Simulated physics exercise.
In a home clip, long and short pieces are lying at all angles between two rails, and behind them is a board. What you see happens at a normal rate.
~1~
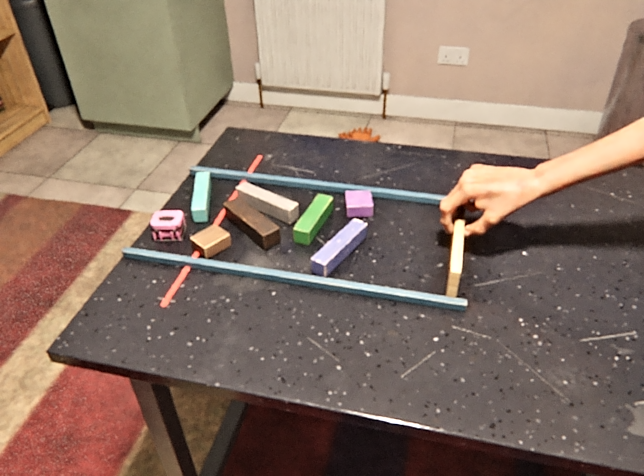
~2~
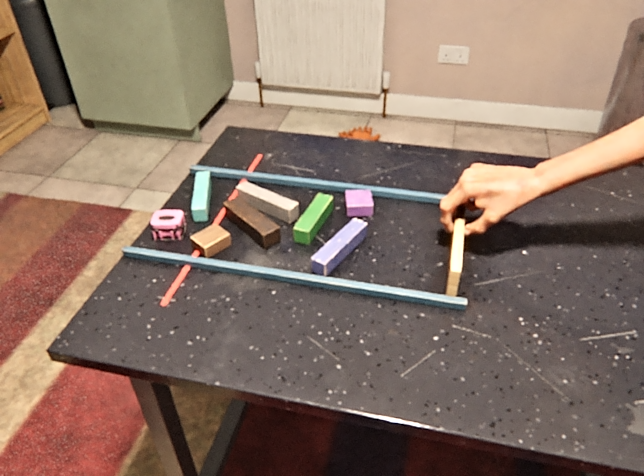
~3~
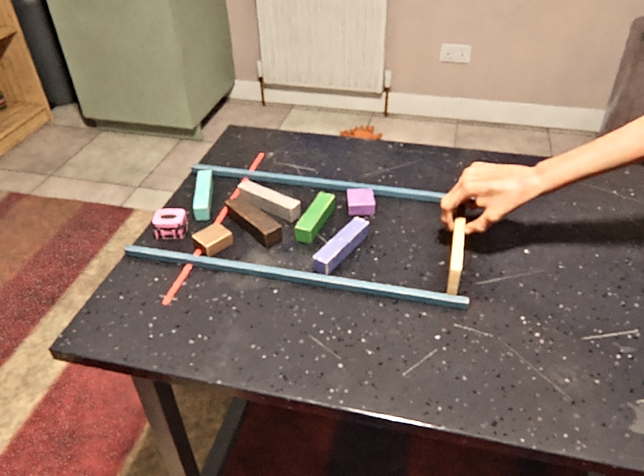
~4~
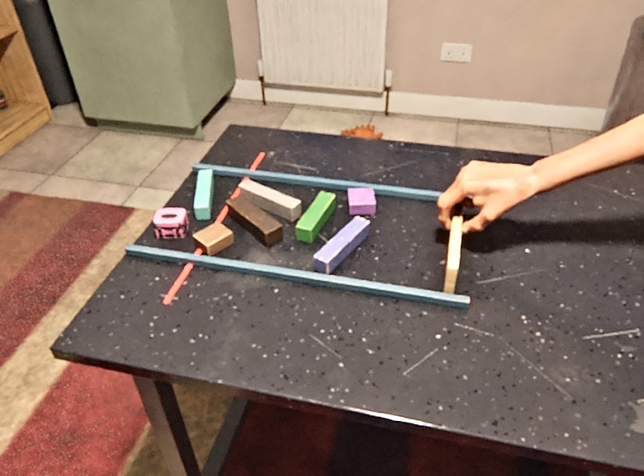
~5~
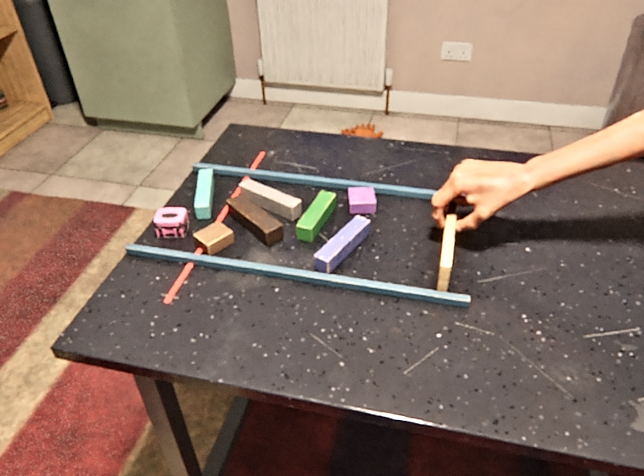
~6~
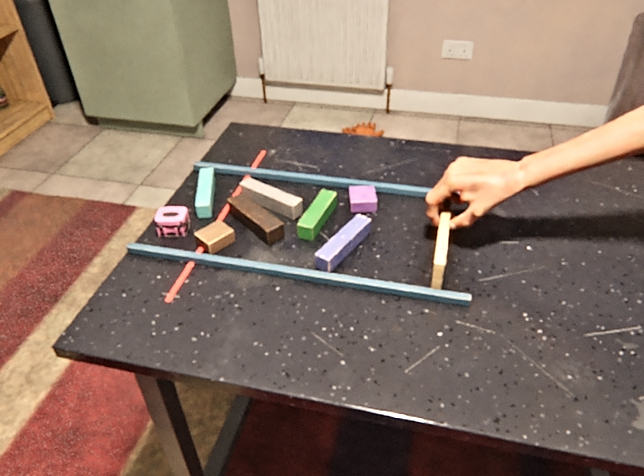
A hand held a light wooden board upright between two blue rails on a dark table, then slid it slightly left, while the scattered colourful blocks and small pink case stayed still.
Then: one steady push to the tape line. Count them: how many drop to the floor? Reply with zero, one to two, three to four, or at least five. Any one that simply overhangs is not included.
It comes to one to two.
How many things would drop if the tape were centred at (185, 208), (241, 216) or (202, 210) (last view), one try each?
Per try: 6; 0; 5.
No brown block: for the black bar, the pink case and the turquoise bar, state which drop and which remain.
Taking them one by one, the black bar holds its spot, the pink case holds its spot and the turquoise bar drops away.
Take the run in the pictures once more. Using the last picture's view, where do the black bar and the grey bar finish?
Approximately (172, 214) for one, approximately (192, 183) for the other.
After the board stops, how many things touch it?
At rest, 2 are in contact.
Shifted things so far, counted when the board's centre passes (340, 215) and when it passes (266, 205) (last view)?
Counts: 3, 7.
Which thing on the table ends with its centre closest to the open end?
Pink case.
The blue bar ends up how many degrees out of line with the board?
It sits some 0° out of line.
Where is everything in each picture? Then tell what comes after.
In the first picture, pink case (169, 226); turquoise bar (202, 196); brown block (211, 241); board (457, 235); tape (220, 218).
In the second picture, turquoise bar (202, 196); black bar (252, 222).
In the third picture, brown block (213, 240); board (458, 233).
In the fourth picture, pink case (172, 224); blue bar (343, 245).
In the fifth picture, turquoise bar (205, 193); green bar (317, 215).
In the sixth picture, pink case (173, 222); turquoise bar (206, 192); brown block (215, 237); board (444, 228); tape (224, 213).
Soon after, none off yet; pink case at rest near (173, 222); turquoise bar at rest near (206, 192); brown block at rest near (215, 237).
Then, none off yet; pink case at rest near (173, 222); turquoise bar at rest near (206, 192); brown block at rest near (212, 238).
At rest, the number that fall off is one or two; fallen, turquoise bar.
